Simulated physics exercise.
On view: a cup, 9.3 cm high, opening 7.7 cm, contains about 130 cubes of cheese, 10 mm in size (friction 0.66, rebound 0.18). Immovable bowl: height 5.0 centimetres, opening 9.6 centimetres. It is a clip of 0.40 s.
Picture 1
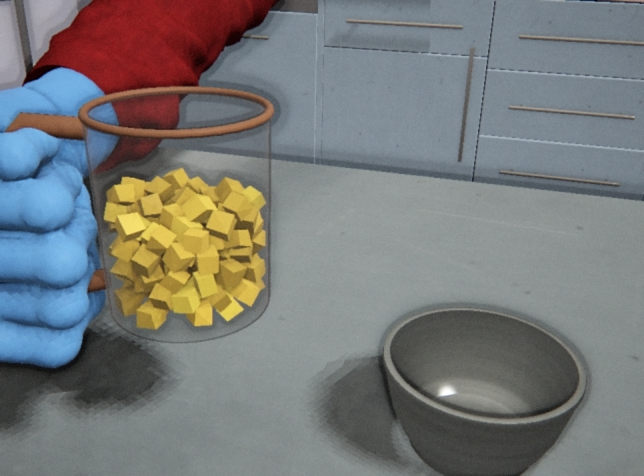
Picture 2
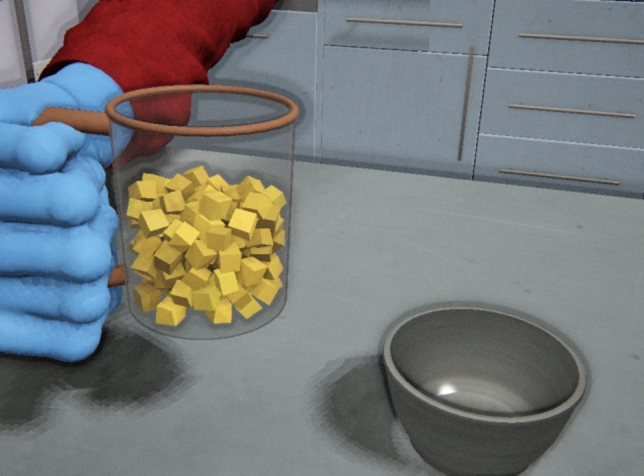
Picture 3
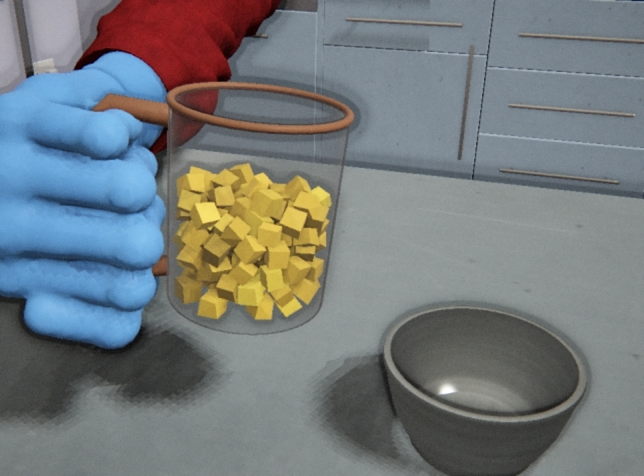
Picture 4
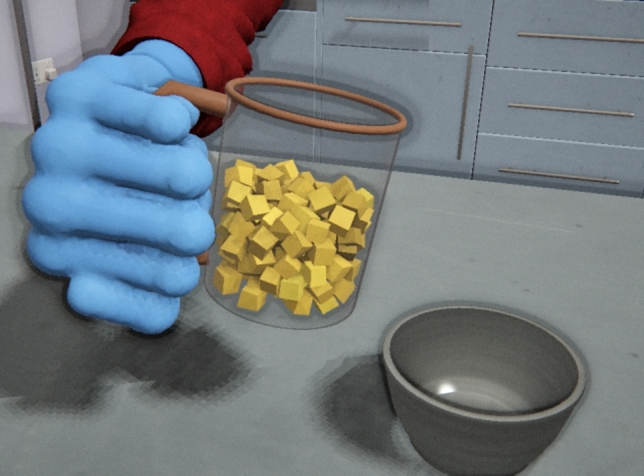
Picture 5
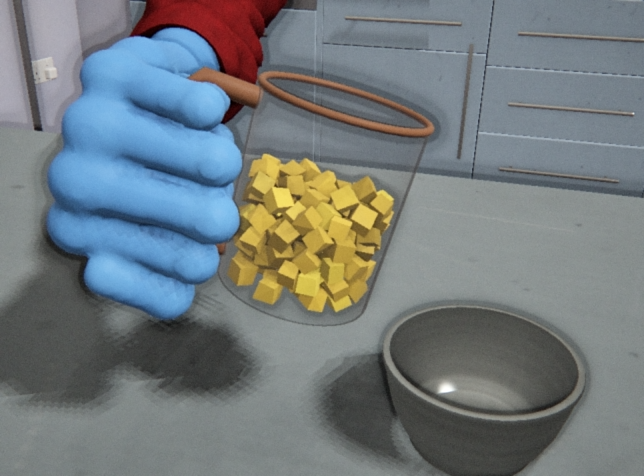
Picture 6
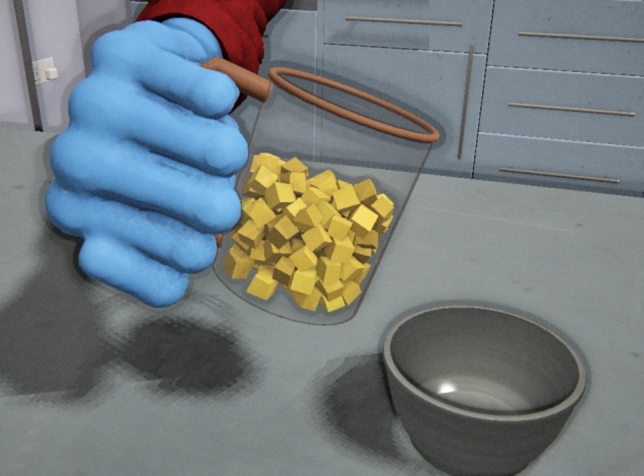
In a kitchen-like room with blue-grey cabinets, a fixed camera looks slightly down on a grey countertop. A blue-gloved hand with a red sleeve, at left, grips the brown handle of a clear, brown-rimmed cup partly filled with yellow cubes, while a dark grey bowl sits at lower right. The hand carries the cup rightward toward the bowl, tilting it gradually to the right, and the sideways motion slows as the tilt continues.
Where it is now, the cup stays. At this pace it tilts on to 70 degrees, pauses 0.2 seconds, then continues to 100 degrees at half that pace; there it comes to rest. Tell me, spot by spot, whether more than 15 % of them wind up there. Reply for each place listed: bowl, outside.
Bowl: They do; outside: They do not.
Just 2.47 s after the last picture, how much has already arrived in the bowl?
About 5 %.
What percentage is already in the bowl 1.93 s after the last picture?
At that moment it's close to 0 per cent.
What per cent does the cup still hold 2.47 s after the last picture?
Near 95 in a hundred parts of the load.
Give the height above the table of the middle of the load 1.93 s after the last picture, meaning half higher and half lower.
Estimated height: About 14 cm.
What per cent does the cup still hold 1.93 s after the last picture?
Roughly 100 per cent of the load is still held.
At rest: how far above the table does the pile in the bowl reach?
Around 2.5 centimetres above the table.
Then, 0.74 s after the last picture, tilt 61 degrees; cup 100 %; middle of all pieces near (294, 207).
Then, 1.36 s after the last picture, tilt 74 degrees; cup 100 %; middle of all pieces near (299, 205).
Then, 1.93 s after the last picture, tilt 91 degrees; cup 100 %; middle of all pieces near (303, 199).
Then, 2.47 s after the last picture, tilt 100 degrees; cup 95 %, bowl 5 %; middle of all pieces near (324, 219).
In the end, cup 70 %, bowl 30 %, outside 0 %.
